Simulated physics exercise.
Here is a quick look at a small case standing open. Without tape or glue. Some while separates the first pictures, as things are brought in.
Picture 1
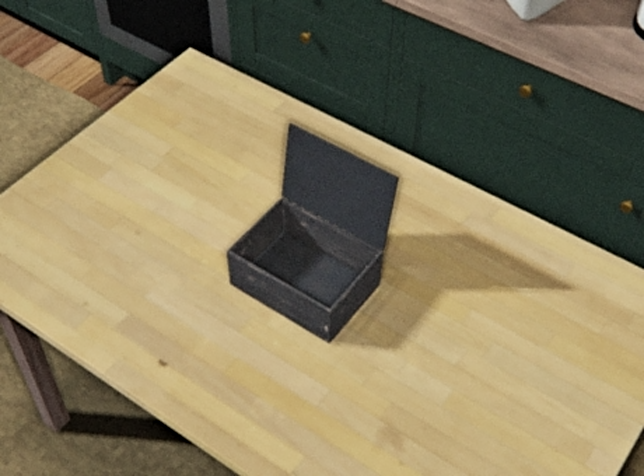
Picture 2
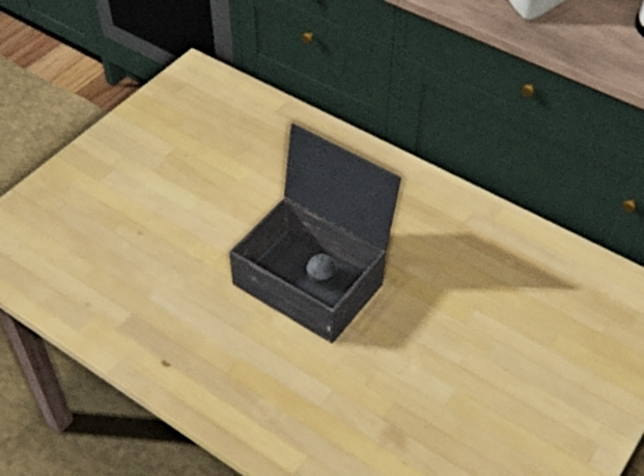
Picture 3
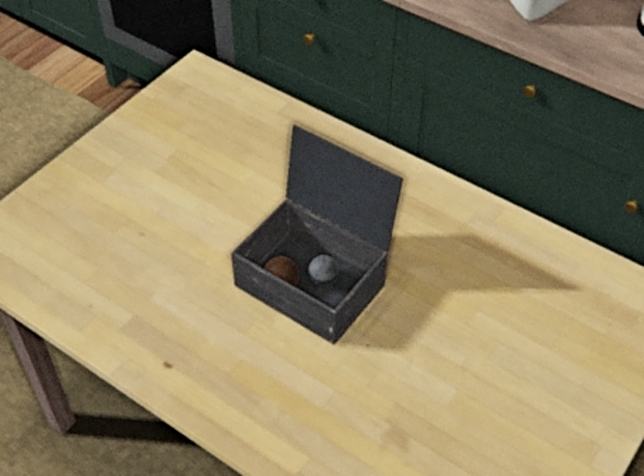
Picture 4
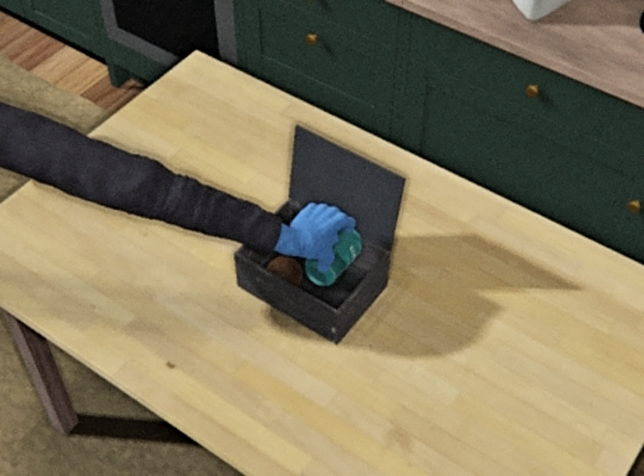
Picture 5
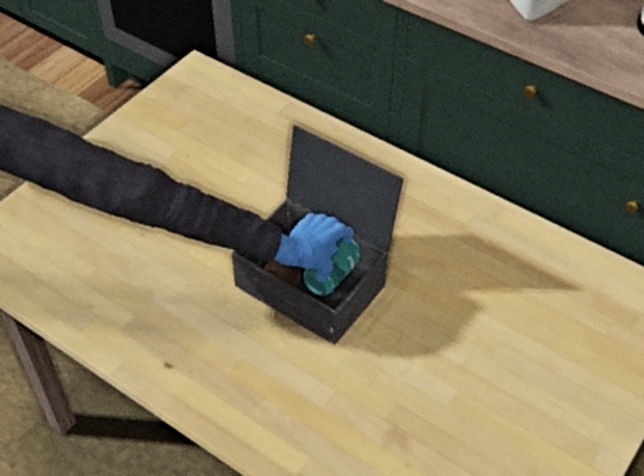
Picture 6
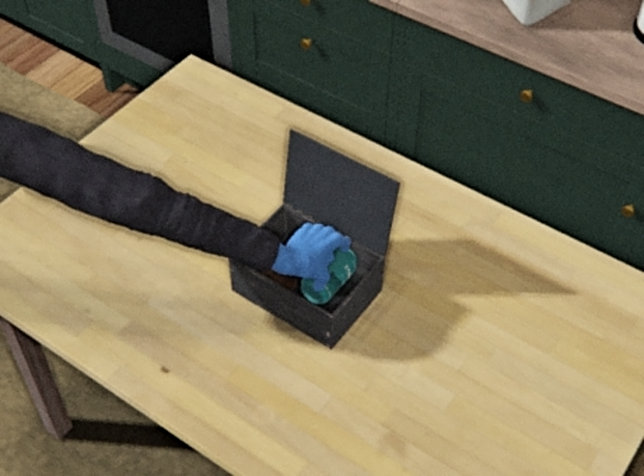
A small dark box with its lid open stands on a pale wooden table, seen from above at an angle in a kitchen with dark green cabinets behind. Empty at first, it then holds a grey ball, and next a reddish-brown round thing to its left. A blue-gloved hand on a dark-sleeved arm from the left lowers a turquoise can into the box, while the view shifts very slightly.
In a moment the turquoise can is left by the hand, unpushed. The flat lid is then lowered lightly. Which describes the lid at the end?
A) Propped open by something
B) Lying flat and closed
Option B: Lying flat and closed.
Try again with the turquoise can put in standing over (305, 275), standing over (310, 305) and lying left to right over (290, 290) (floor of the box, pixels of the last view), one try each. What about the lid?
Okay, so first it closes properly, then it doesn't close, and last it closes properly.
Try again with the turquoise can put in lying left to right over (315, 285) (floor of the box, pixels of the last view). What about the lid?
In that case, a gap remains.
Then, 0.80 s after the last picture, lid starting down; turquoise can rolled about its own width near (342, 293); grey ball rolled about its own width.
Then, 1.60 s after the last picture, lid 56° above the rim; turquoise can rolled about its own width near (343, 293); grey ball rolled about its own width.
Then, 1.90 s after the last picture, lid 20° above the rim; turquoise can rolled about its own width near (343, 293); grey ball rolled about its own width.
At rest, lid shut; moved from the start, grey ball and turquoise can; brown ball in place. Seen from the same camera at the end, turquoise can near (343, 293).
